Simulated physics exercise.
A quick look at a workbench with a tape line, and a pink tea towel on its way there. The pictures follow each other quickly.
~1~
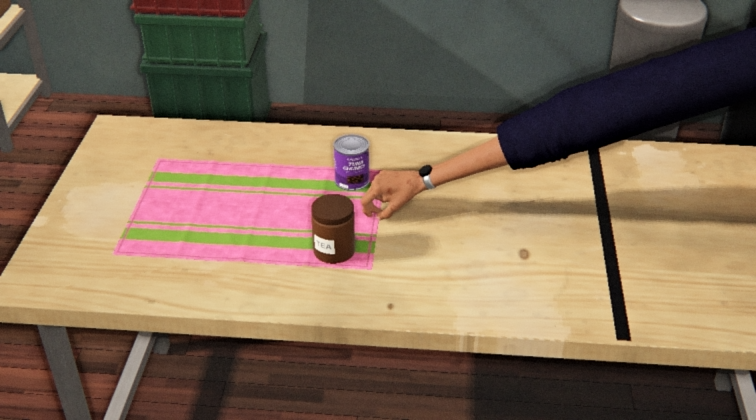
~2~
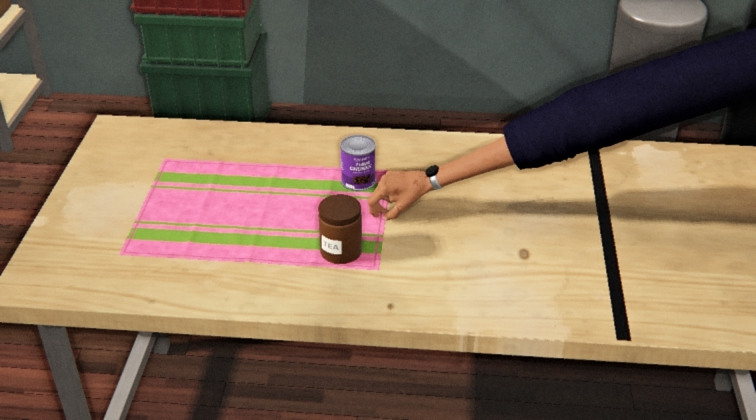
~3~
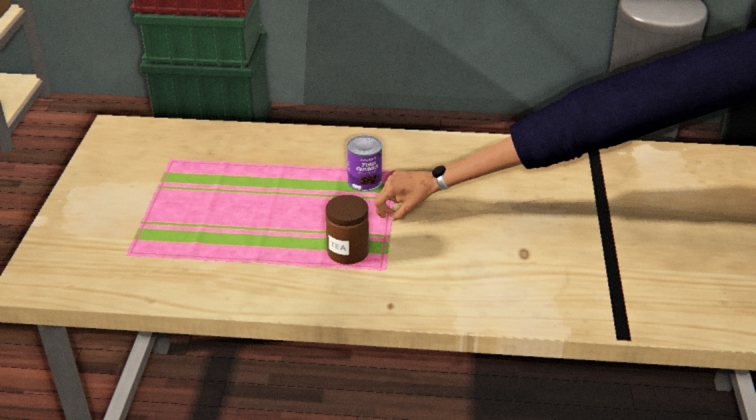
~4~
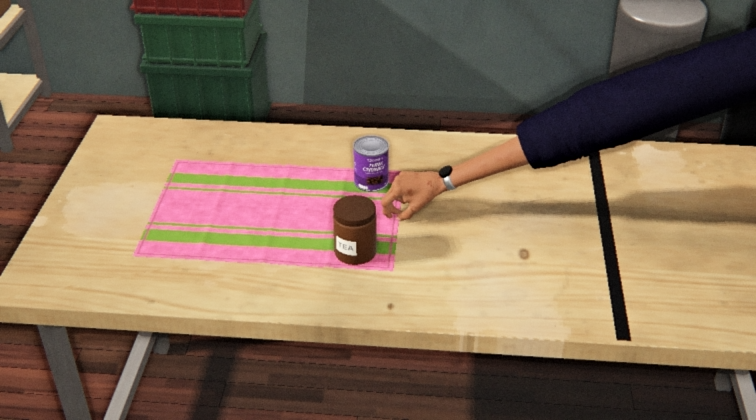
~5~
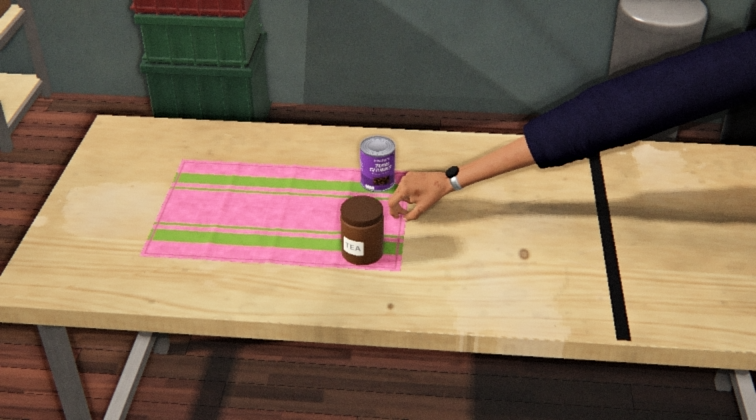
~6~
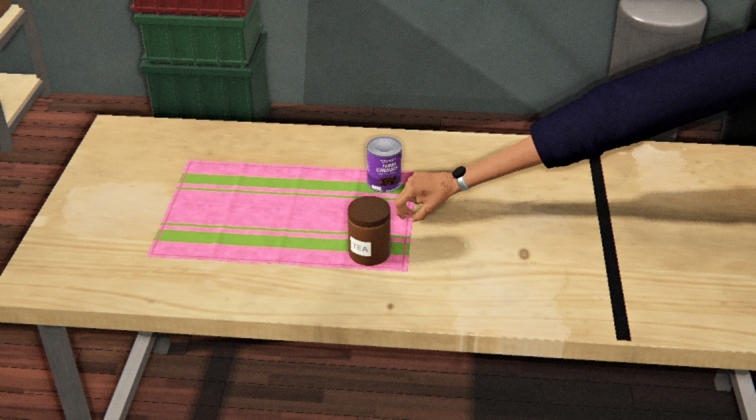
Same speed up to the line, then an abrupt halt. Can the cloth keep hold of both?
The brown jar stays on the cloth. The purple tin remains aboard.
Then, 1.36 s past the final frame, hem at the tape; brown jar on the cloth near (568, 242); purple tin on the cloth near (563, 173).
Then, 1.47 s past the final frame, hem at the tape; brown jar on the cloth near (578, 242); purple tin on the cloth near (572, 174).
When it is over, hem at the tape; brown jar on the cloth near (578, 242); purple tin on the cloth near (572, 174). The brown jar remains aboard and the purple tin keeps its seat.
